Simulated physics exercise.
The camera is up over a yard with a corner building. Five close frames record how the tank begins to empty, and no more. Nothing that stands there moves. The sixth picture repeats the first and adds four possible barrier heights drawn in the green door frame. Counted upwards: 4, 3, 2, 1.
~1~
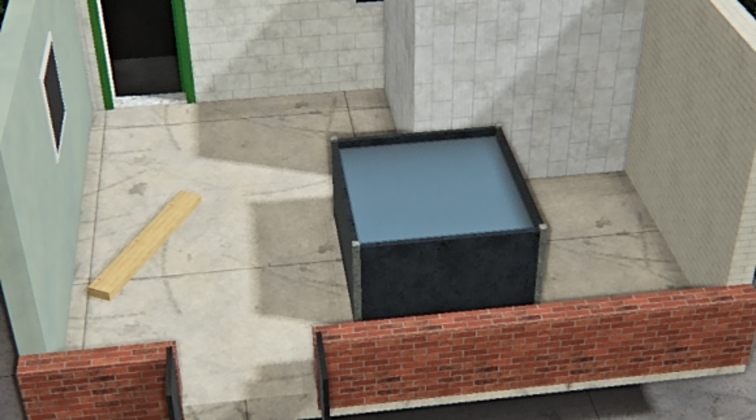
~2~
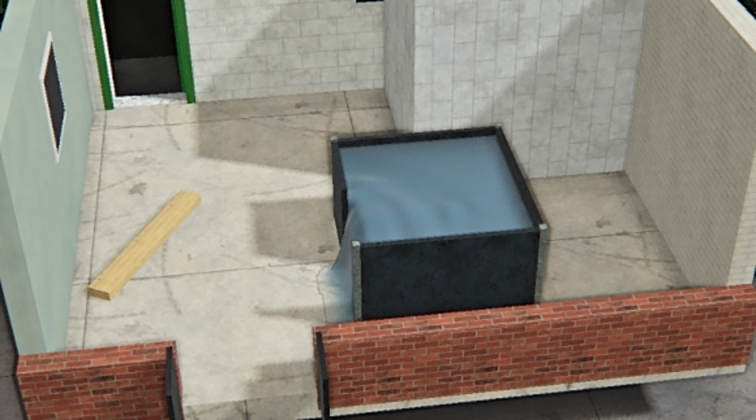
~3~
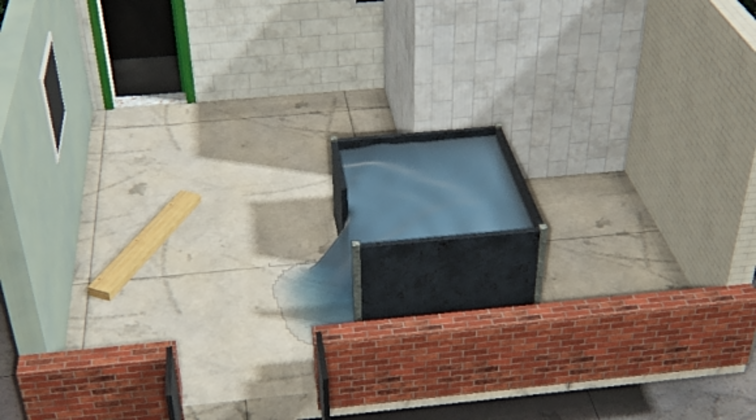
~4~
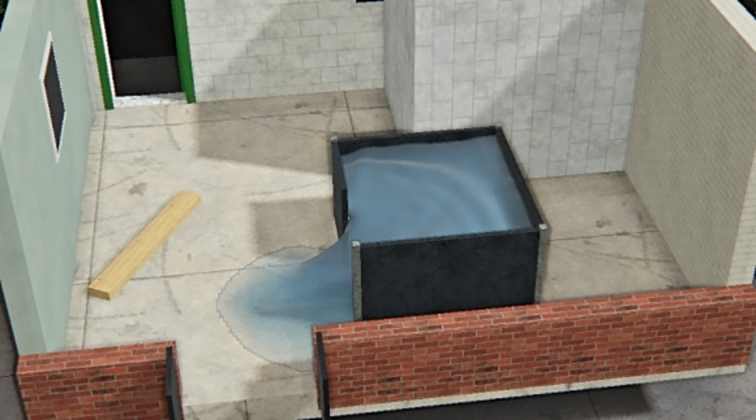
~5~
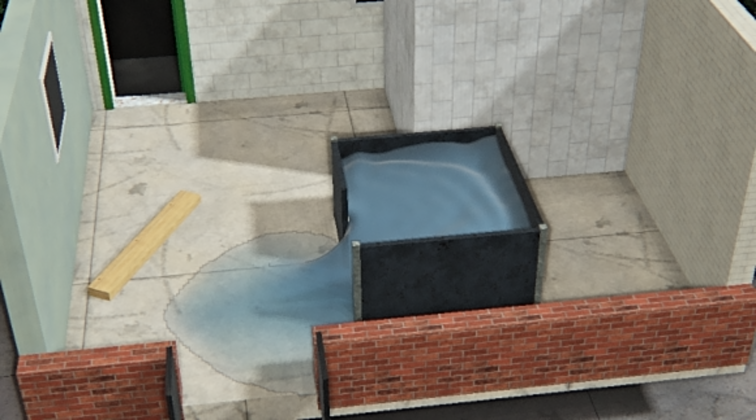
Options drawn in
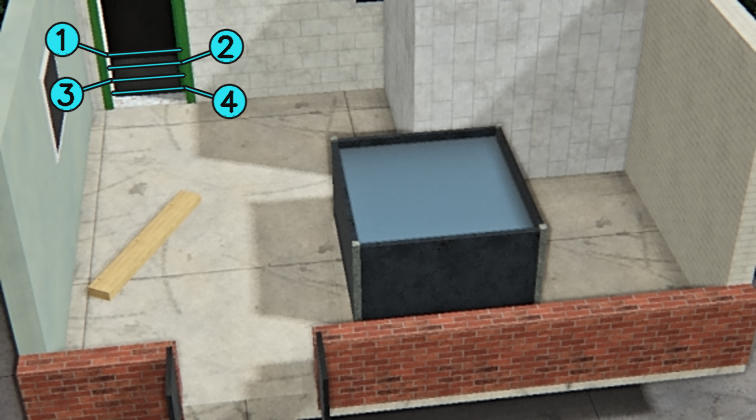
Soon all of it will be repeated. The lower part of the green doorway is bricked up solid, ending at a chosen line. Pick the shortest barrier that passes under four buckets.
The limit is 4.
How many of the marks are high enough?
All four.
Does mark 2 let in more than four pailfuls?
No.
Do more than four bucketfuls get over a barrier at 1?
No, not at all.
On the marked copy, 1 at (143, 52); 2 at (145, 65); 3 at (147, 78); 4 at (149, 90); from the bottom up 4, 3, 2, 1.
With 1, nothing gets over.
With 2, nothing gets over.
With 3, nothing gets over.
With 4, a splash gets over, under a bucket.
